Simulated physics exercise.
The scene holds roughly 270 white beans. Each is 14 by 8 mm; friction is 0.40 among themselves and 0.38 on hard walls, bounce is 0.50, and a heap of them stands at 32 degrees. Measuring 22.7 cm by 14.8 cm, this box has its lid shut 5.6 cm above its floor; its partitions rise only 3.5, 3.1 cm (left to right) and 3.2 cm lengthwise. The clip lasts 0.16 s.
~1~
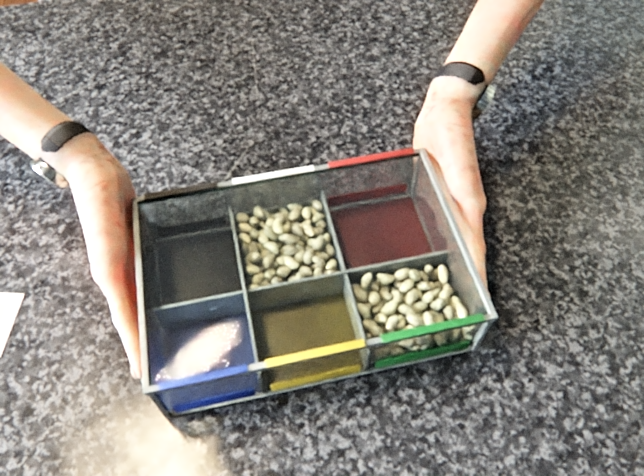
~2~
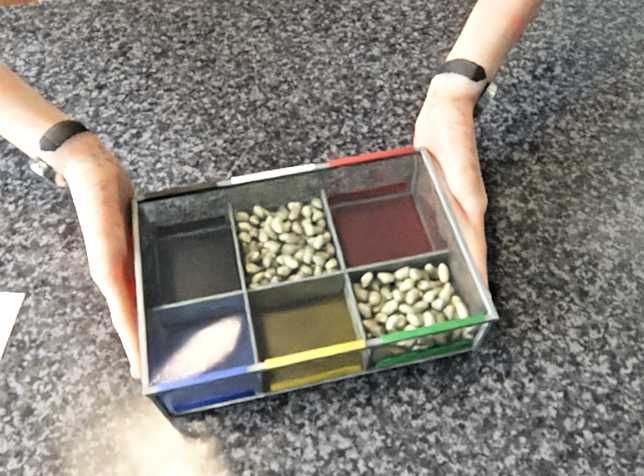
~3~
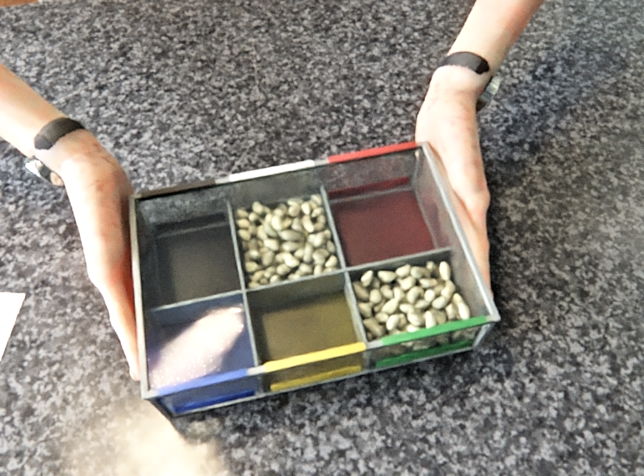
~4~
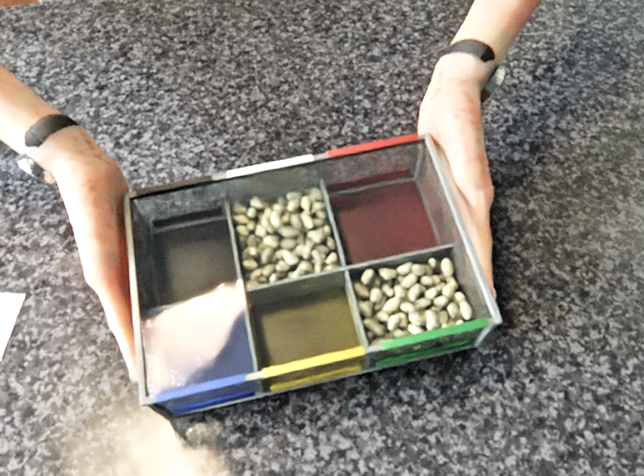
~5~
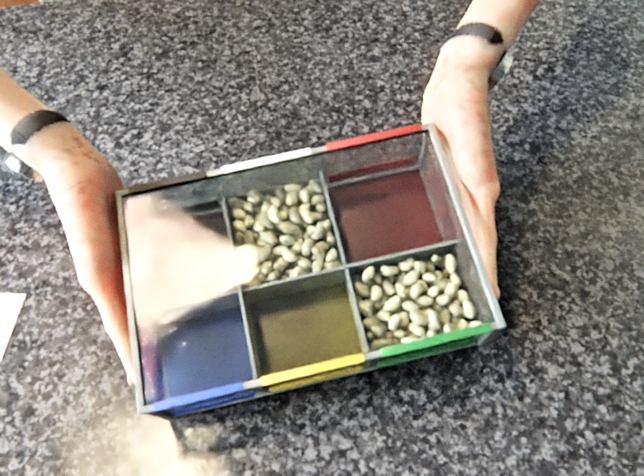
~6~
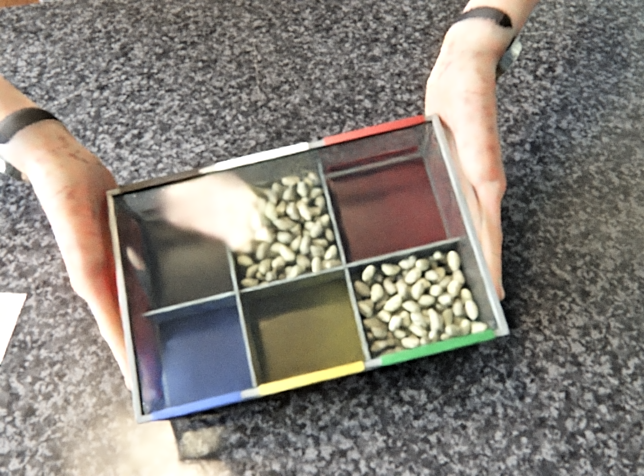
On a speckled grey surface, two hands held a lidded, six-part box with pale beans in its white and green sections, then gradually tilted it toward the left front corner while the beans barely shifted.
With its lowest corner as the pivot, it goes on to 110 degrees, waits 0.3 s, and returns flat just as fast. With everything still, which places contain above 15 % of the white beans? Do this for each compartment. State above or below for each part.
My prediction: Red: It'll probably finish at or short of fifteen percent of the pieces; blue: It'll probably finish past fifteen percent of the pieces; green: It'll probably finish past fifteen percent of the pieces; yellow: It'll probably finish past fifteen percent of the pieces; white: It'll probably finish at or short of fifteen percent of the pieces; black: It'll probably finish at or short of fifteen percent of the pieces.
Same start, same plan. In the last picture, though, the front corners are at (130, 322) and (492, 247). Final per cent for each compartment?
By the end, red has 45%, blue has 0%, green has 0%, yellow has 0%, white has 55% and black has 0%.
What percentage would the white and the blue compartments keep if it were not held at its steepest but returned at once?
Result - white: 5 %; blue: 30 %.
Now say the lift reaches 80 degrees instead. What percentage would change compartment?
Result: Some 40 %.
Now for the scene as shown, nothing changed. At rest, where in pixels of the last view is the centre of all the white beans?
Close to pixel (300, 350).
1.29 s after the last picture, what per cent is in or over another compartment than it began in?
Around 60 percent.
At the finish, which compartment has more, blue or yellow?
Fuller: Blue.
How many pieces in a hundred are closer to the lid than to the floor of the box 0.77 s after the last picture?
Around 70 in a hundred, give or take.
Then, 0.77 s after the last picture, tilt 110 degrees; blue 25 %, green 40 %, yellow 25 %, white 10 %.
Then, 1.29 s after the last picture, tilt 60 degrees; blue 35 %, green 40 %, yellow 25 %.
Then, 1.86 s after the last picture, tilt 0 degrees; blue 35 %, green 40 %, yellow 25 %.
In the end, red 0 %, blue 35 %, green 40 %, yellow 25 %, white 0 %, black 0 %.
